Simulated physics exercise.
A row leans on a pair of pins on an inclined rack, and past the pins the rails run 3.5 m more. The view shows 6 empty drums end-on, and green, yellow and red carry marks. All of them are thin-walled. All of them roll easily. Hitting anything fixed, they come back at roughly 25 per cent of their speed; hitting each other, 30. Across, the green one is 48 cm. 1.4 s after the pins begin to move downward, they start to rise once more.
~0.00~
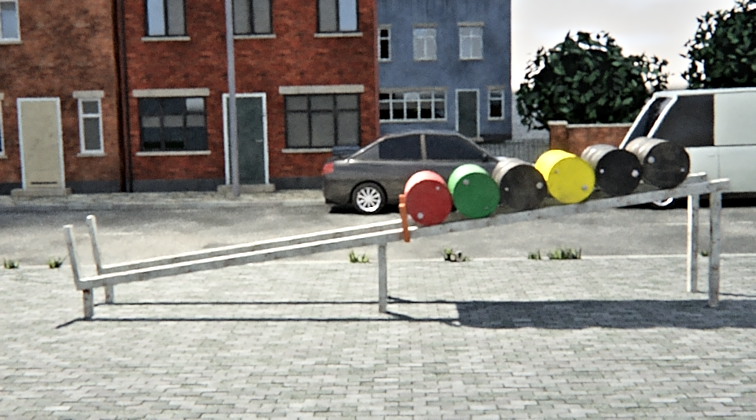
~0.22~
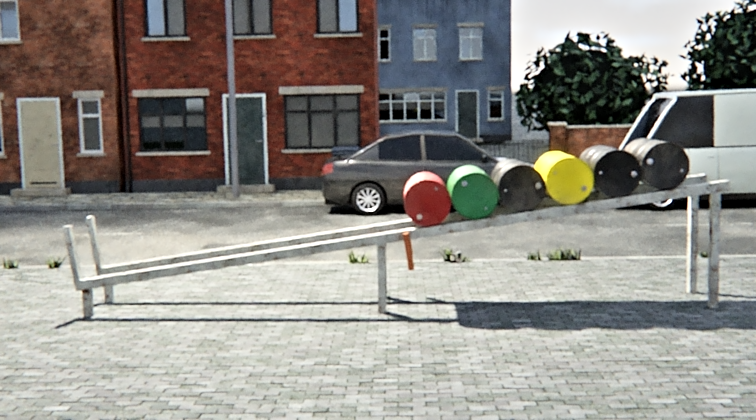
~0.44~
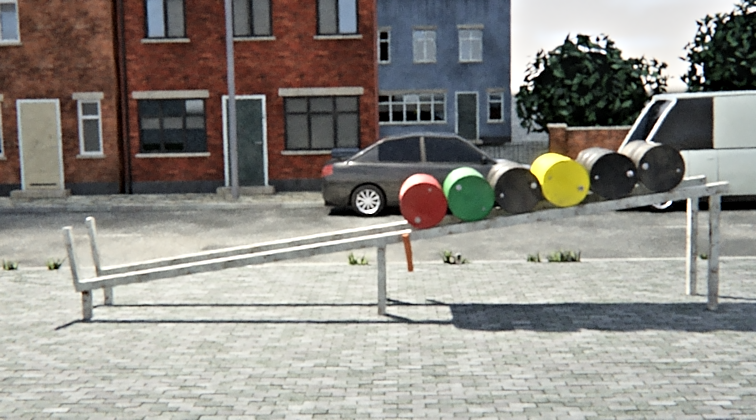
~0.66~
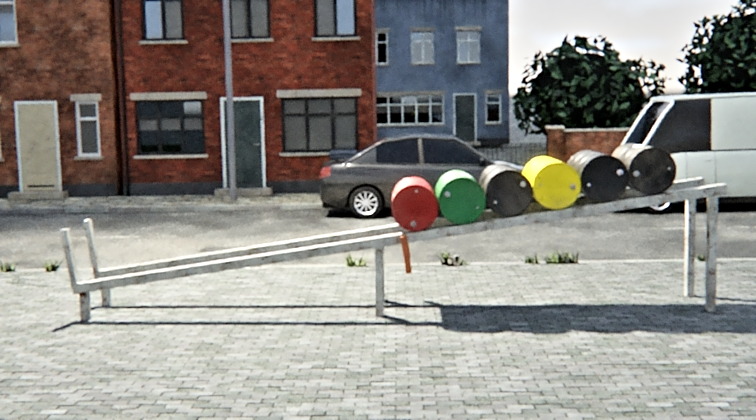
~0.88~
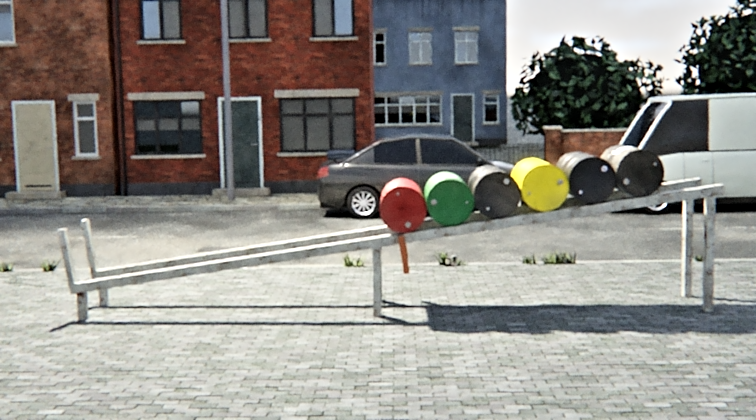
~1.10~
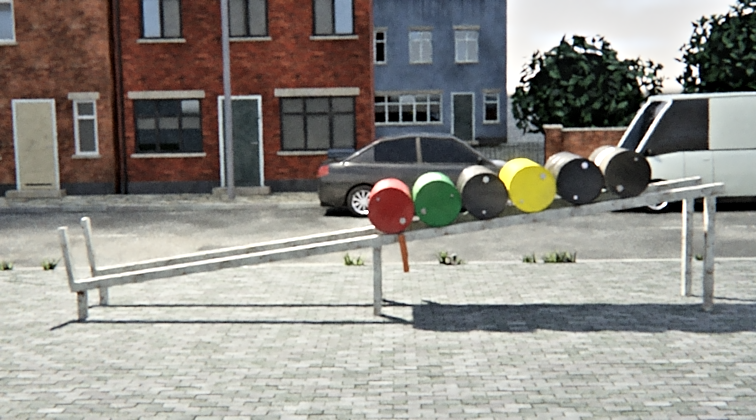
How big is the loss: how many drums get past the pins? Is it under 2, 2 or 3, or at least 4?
My pick is 2 or 3, which leaves 4 out of 6.
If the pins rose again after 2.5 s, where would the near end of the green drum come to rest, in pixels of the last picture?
(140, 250), roughly.
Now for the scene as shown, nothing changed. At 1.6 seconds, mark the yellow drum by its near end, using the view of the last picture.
Roughly at (496, 194).
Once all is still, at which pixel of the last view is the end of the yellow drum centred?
Roughly (471, 198).
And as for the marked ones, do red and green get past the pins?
Result: Red breaks loose; green breaks loose.
After 1.4 s, green is on the rails, 20 cm above the pins, rolling left; yellow is on the rails, 115 cm above the pins, rolling left; red is on the rails, 30 cm below the pins, rolling left; 1 of 6 has passed.
After 1.6 s, green is in the air, 5 cm above the pins, rolling left; yellow is on the rails, 100 cm above the pins, rolling left; red is on the rails, 45 cm below the pins, rolling left; 1 of 6 has passed.
After 1.9 s, green is in the air, 10 cm below the pins, rolling left; yellow is on the rails, 80 cm above the pins, rolling left; red is on the rails, 80 cm below the pins, rolling left; 2 of 6 have passed.
At rest (4.5 s), green is on the rails, 265 cm below the pins; yellow is on the rails, 75 cm above the pins; red is on the rails, 315 cm below the pins; 2 of 6 have passed.
